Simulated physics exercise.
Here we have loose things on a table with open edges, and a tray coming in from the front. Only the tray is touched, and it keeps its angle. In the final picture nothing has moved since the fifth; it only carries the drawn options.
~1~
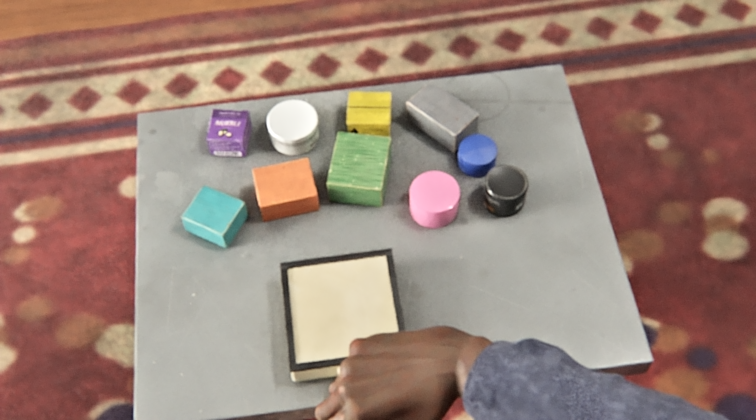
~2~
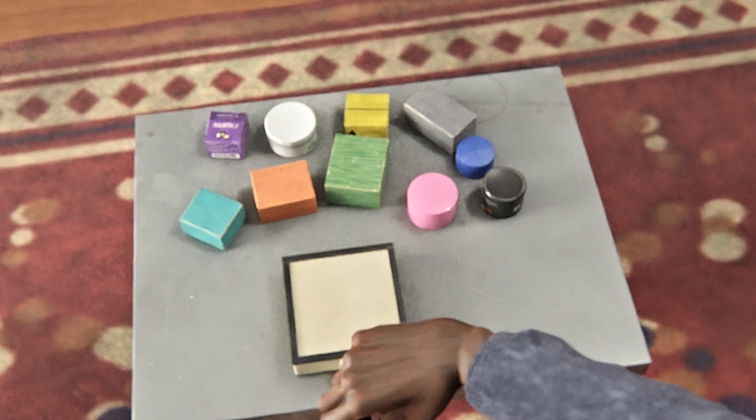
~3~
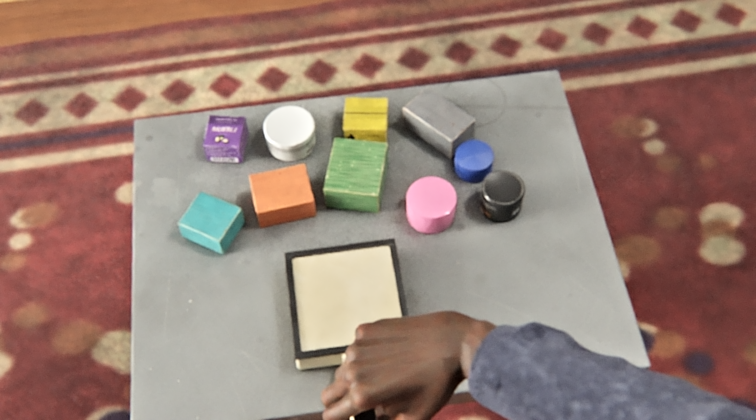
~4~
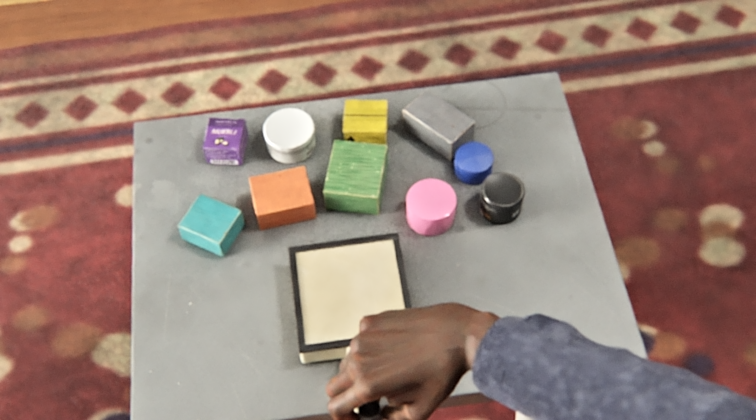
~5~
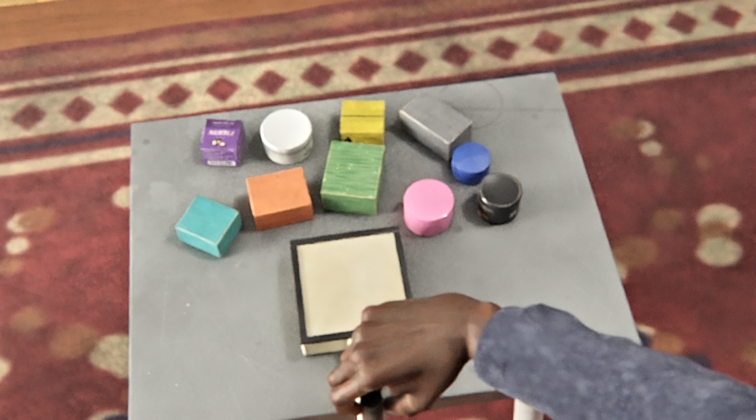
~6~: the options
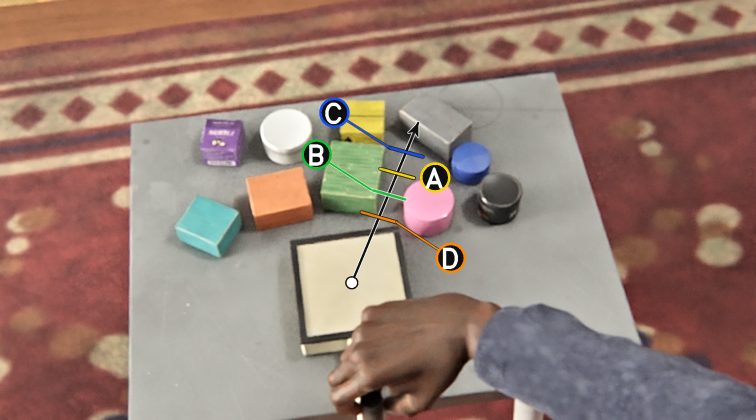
On a grey table with open edges, above a red patterned carpet, the view looks down from the front. A purple packet, white tub, yellow block and grey block sit along the back, with turquoise, orange and green blocks, a pink pot, blue tin and black jar nearer. A hand in a blue-grey sleeve slowly slides a black-rimmed cream tray slightly forward, touching nothing else, while the camera shifts very slightly.
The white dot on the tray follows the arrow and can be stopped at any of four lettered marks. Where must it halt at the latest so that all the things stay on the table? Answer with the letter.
No farther than B.
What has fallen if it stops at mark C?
It is the yellow box.
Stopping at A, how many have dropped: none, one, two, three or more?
One.
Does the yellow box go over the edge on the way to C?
Yes.
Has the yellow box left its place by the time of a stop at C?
Yes.
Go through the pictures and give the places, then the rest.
Turquoise block (215, 216); blue tin (477, 156); pink pot (435, 200), in the first frame.
Tray (344, 302); purple packet (227, 135), in the second frame.
Tray (347, 297); grey block (439, 122), in the third frame.
Tray (351, 291); orange block (282, 198), in the fourth frame.
Tray (352, 283); white tub (287, 137); turquoise block (209, 226); blue tin (471, 164), in the fifth frame.
On the marked copy, A at (397, 173); B at (389, 194); C at (406, 152); D at (379, 217); the arrow from (352, 283) to (418, 123); the white dot at (352, 283).
Following B. Soon after the start, tray (366, 255); pink pot (437, 202); yellow box (363, 124).
Later, tray (380, 223); yellow box (364, 112); green block (356, 153).
In the end, tray (389, 202); yellow box (368, 95); green block (362, 134); nothing has fallen.
As for the rest, A drops the yellow box; C drops the yellow box; D is safe but short.
